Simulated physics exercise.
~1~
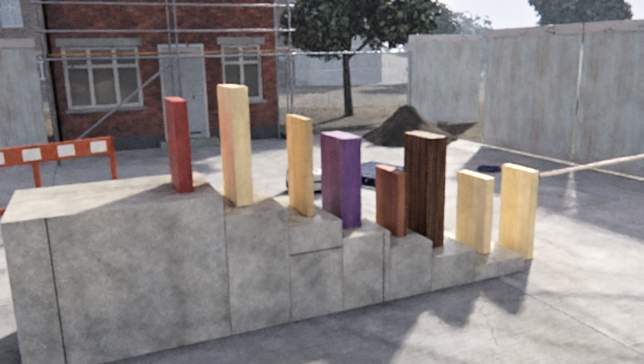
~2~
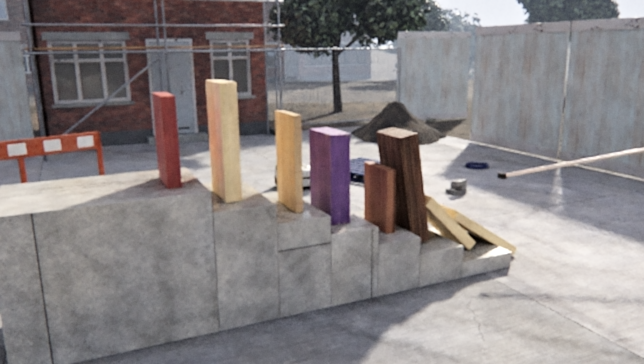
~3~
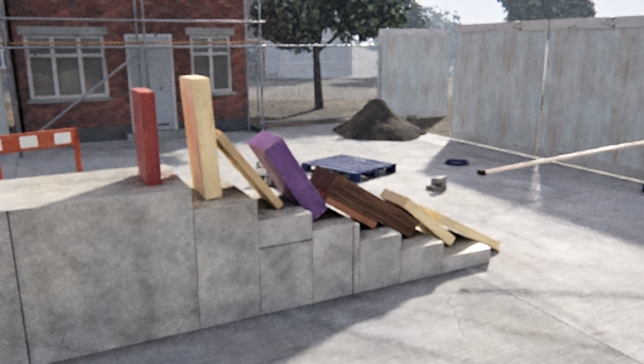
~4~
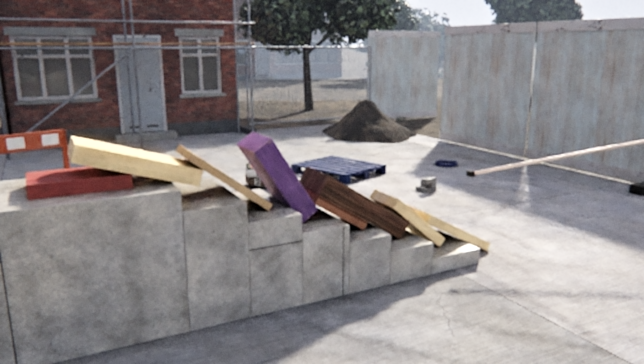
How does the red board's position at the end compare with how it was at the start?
The red board stands upright on the steps at the start, and by the end it is lying on its side.
